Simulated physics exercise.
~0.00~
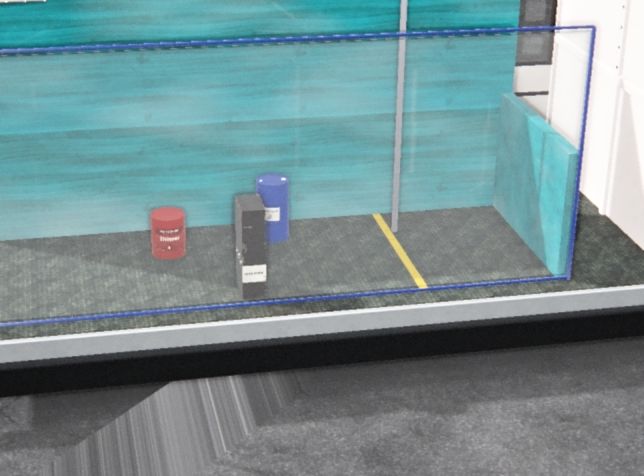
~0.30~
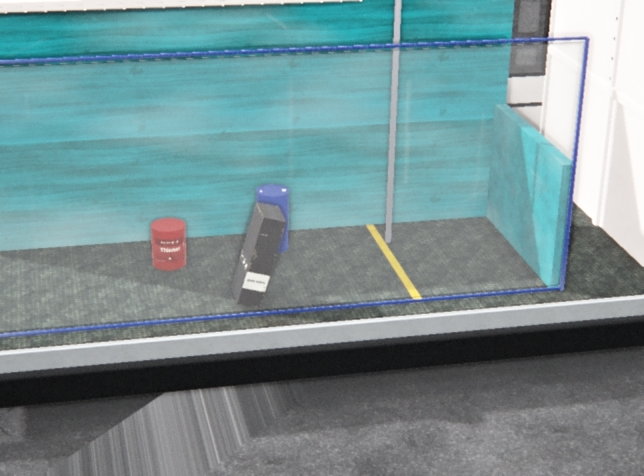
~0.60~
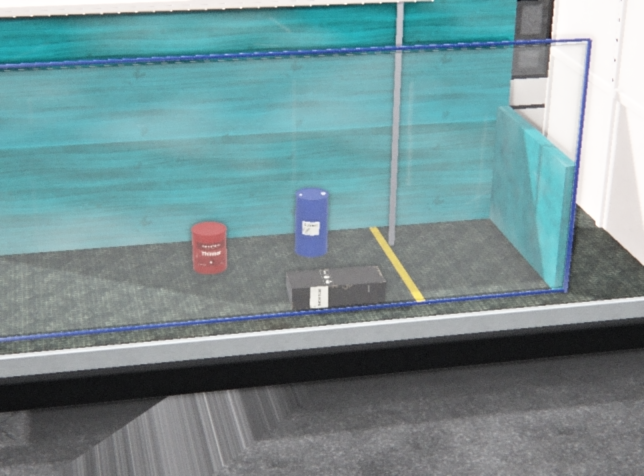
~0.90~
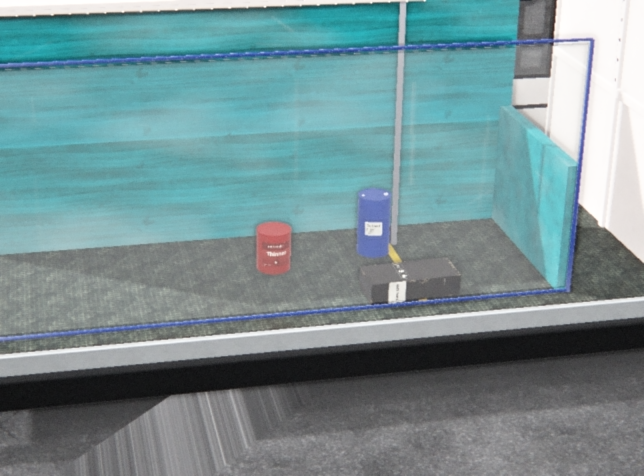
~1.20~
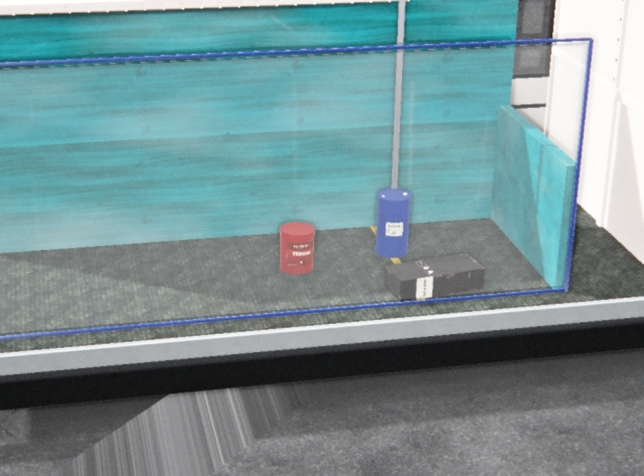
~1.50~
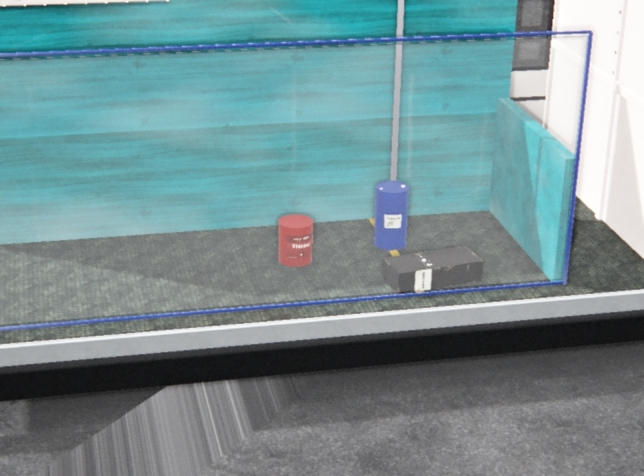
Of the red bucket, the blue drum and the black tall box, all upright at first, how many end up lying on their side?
One of them ends up on its side, the black tall box. The red bucket and the blue drum stay upright.
